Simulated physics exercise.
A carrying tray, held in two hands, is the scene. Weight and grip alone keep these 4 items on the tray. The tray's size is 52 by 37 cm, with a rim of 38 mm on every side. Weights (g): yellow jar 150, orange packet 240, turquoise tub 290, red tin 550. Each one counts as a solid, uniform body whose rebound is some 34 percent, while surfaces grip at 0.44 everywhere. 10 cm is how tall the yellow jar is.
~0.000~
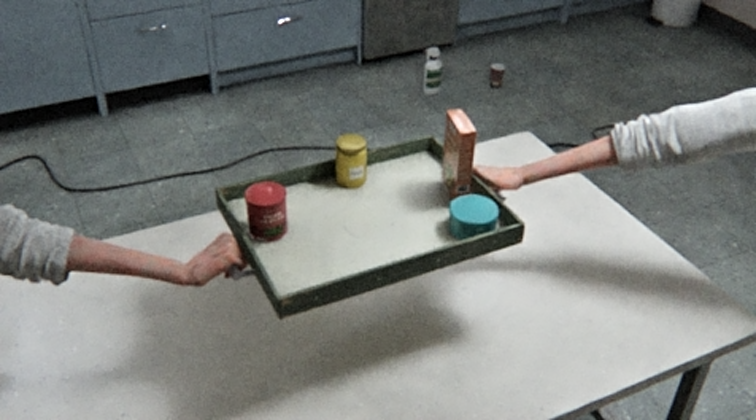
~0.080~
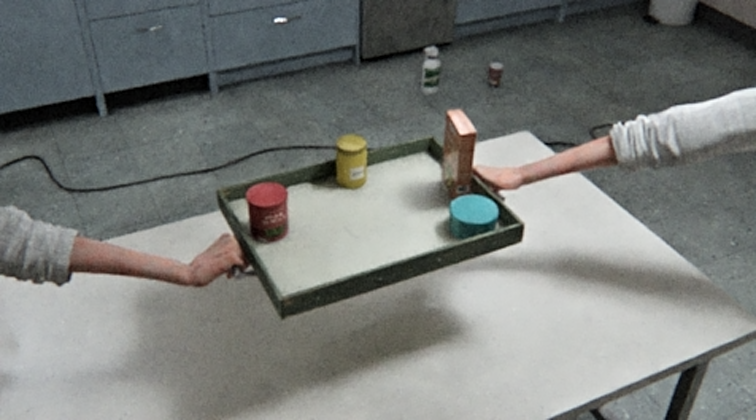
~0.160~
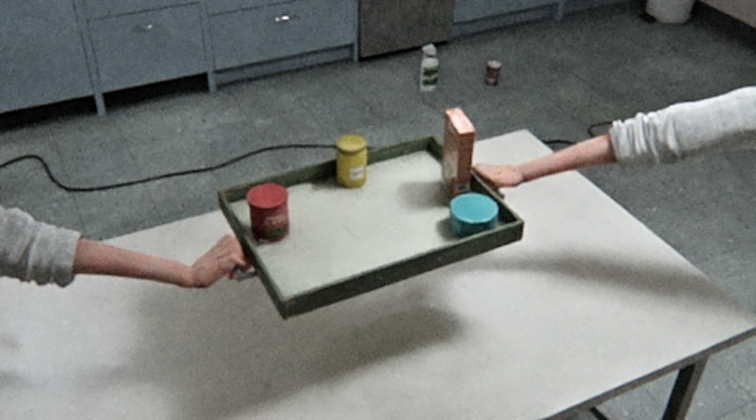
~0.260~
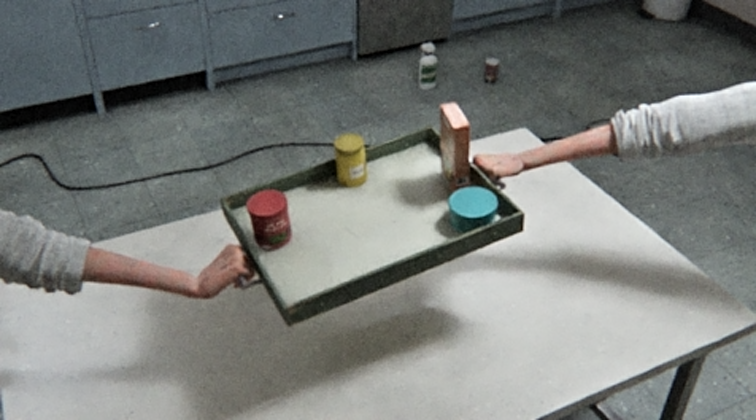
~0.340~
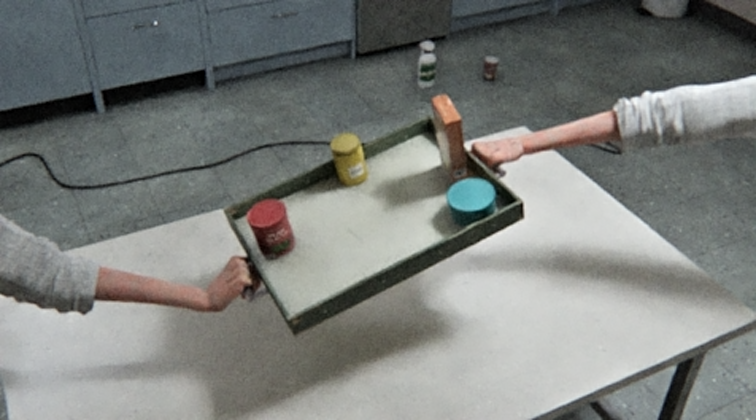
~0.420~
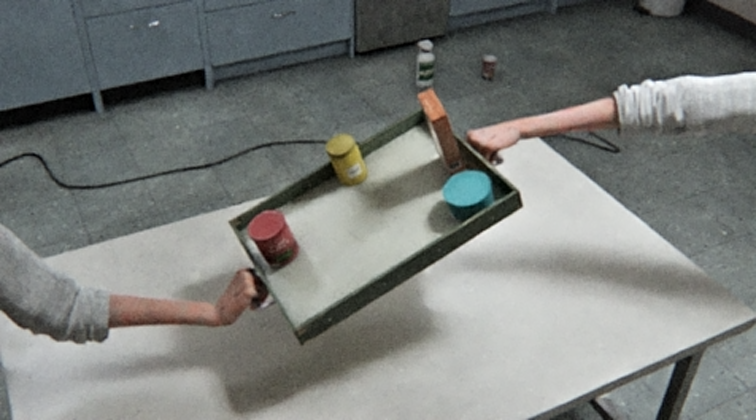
Two hands, reaching in from the left and right, hold a green-rimmed tray above a pale table in a room with a grey tiled floor and blue-grey cabinets, seen from above. A red tin stands at the tray's left, a yellow jar at the back, an orange packet and a turquoise tub at the right. The tray starts level, then tilts steadily left edge down, the objects leaning with it.
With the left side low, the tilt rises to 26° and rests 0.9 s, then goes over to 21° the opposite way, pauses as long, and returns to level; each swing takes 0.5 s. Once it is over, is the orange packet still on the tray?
Yes.
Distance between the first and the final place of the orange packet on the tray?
It ends up around 30 cm from its start.
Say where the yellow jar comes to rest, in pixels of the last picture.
About (256, 188).
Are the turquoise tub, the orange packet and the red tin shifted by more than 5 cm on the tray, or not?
First, the turquoise tub is moved away; second, the orange packet is moved away; third, the red tin stays in its position.
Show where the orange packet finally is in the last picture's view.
At pixel (336, 211) or so, give or take.
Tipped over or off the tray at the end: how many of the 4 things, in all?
The count is 1.
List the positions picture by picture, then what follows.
In the first picture, tray level; orange packet (458, 159); yellow jar (351, 161).
In the second picture, tray level; red tin (268, 213); yellow jar (351, 162).
In the third picture, tray at 1°, left edge down; turquoise tub (473, 218); red tin (269, 214).
In the fourth picture, tray at 5°, left edge down; yellow jar (351, 161); turquoise tub (473, 212).
In the fifth picture, tray at 12°, left edge down; red tin (272, 229); yellow jar (349, 160).
In the sixth picture, tray at 19°, left edge down; orange packet (443, 137); turquoise tub (469, 196).
After 0.72 s, tray at 26°, left edge down; orange packet on its side near (382, 190); turquoise tub moved 3 cm; yellow jar moved 2 cm.
After 1.12 s, tray at 26°, left edge down; orange packet on its side near (330, 227); turquoise tub moved 13 cm; yellow jar moved 11 cm.
After 1.62 s, tray at 21°, left edge down; orange packet on its side near (330, 224); turquoise tub moved 35 cm; yellow jar moved 26 cm.
After 2.02 s, tray at 21°, right edge down; orange packet on its side near (336, 202); yellow jar moved 25 cm; turquoise tub moved 39 cm.
In the end (3.9 s), toppled on the tray, orange packet; not toppled but over 5 cm from the start, yellow jar and turquoise tub; red tin under 5 cm from the start. At the end, from the last picture's camera, orange packet near (336, 211).
